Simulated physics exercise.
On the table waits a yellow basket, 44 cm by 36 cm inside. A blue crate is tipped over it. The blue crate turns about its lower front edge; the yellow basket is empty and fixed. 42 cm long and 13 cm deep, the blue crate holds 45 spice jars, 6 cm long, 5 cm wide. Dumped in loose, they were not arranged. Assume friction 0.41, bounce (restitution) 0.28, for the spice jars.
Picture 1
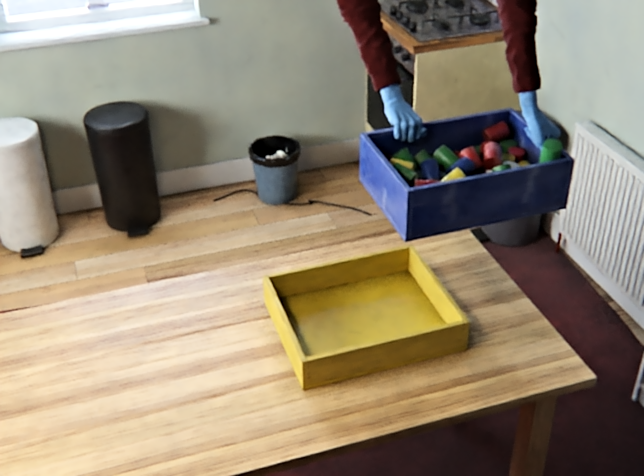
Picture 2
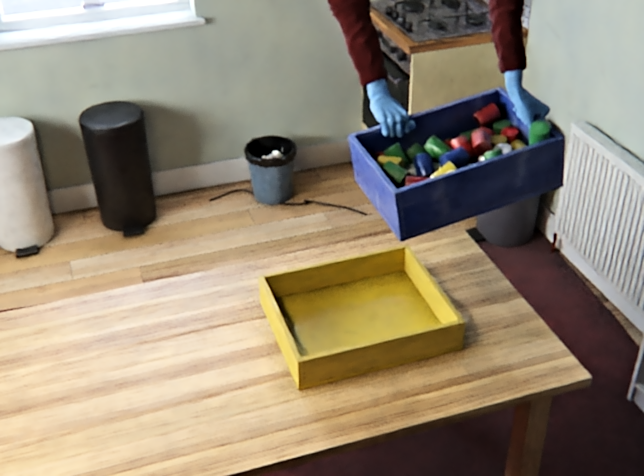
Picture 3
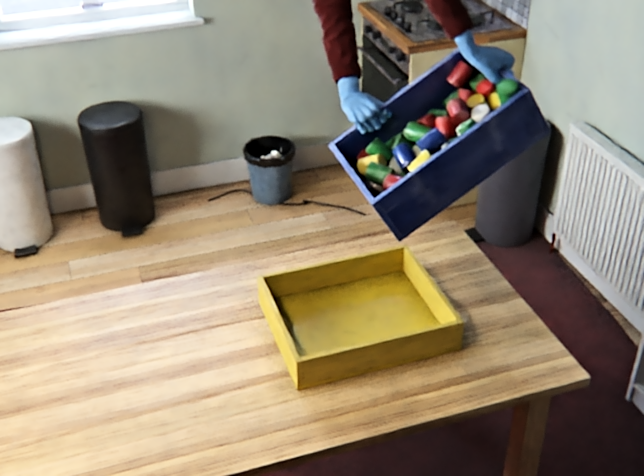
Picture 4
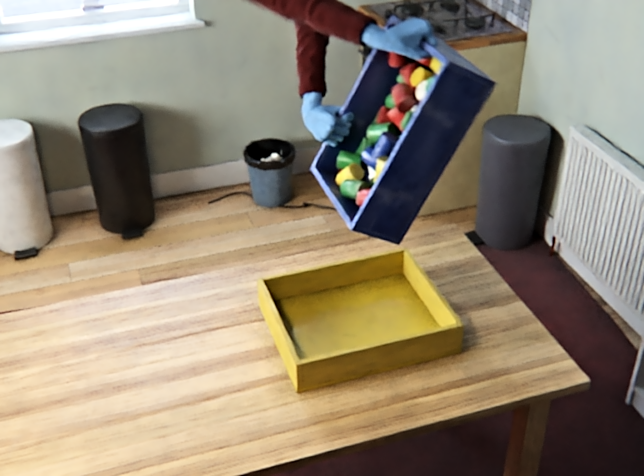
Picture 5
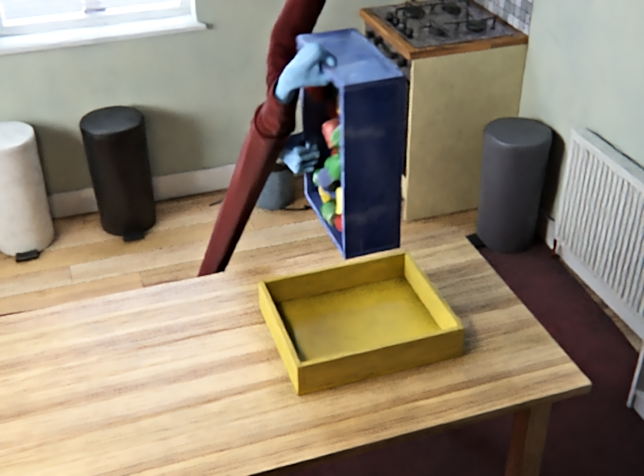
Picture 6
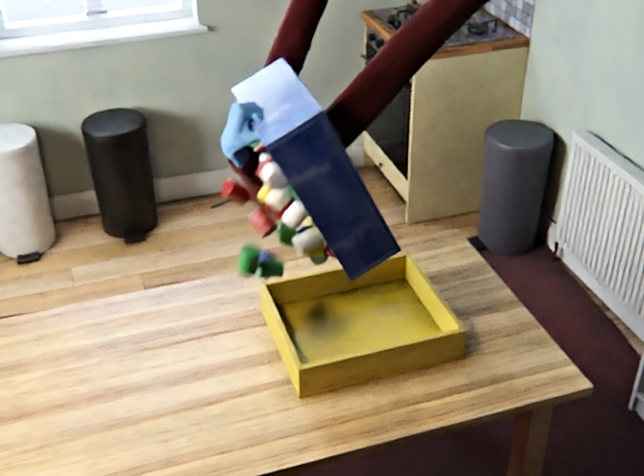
In a room, gloved hands tilt a blue crate, and colourful objects tumble out above a yellow basket.
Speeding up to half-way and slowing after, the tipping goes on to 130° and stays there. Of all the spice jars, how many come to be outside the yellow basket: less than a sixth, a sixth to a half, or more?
Of the spice jars, the bulk miss the yellow basket and stay outside it.
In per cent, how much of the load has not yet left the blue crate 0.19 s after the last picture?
Roughly 10 per cent is still inside.
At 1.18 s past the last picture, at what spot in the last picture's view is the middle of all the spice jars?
Near (174, 372).
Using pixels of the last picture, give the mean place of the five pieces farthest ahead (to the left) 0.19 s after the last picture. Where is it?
Mean place: Roughly (150, 356).
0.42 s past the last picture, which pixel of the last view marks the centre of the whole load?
About (203, 365).
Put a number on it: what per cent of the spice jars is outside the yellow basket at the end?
I'd say close to 80 per cent, give or take.
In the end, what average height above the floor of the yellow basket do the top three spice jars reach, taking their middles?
About 6 cm.
Then, 0.19 s after the last picture, tilt 130°; 5 still in the blue crate, 4 in the yellow basket, 24 outside the yellow basket and 12 in the air.
Then, 0.42 s after the last picture, tilt 130°; 10 in the yellow basket, 32 outside the yellow basket and 3 in the air.
Then, 0.76 s after the last picture, tilt 130°; 10 in the yellow basket and 35 outside the yellow basket.
When it is over (1.18 s after the last picture), 10 in the yellow basket and 35 outside the yellow basket. Asked share, 35 of 45, 78 per cent.
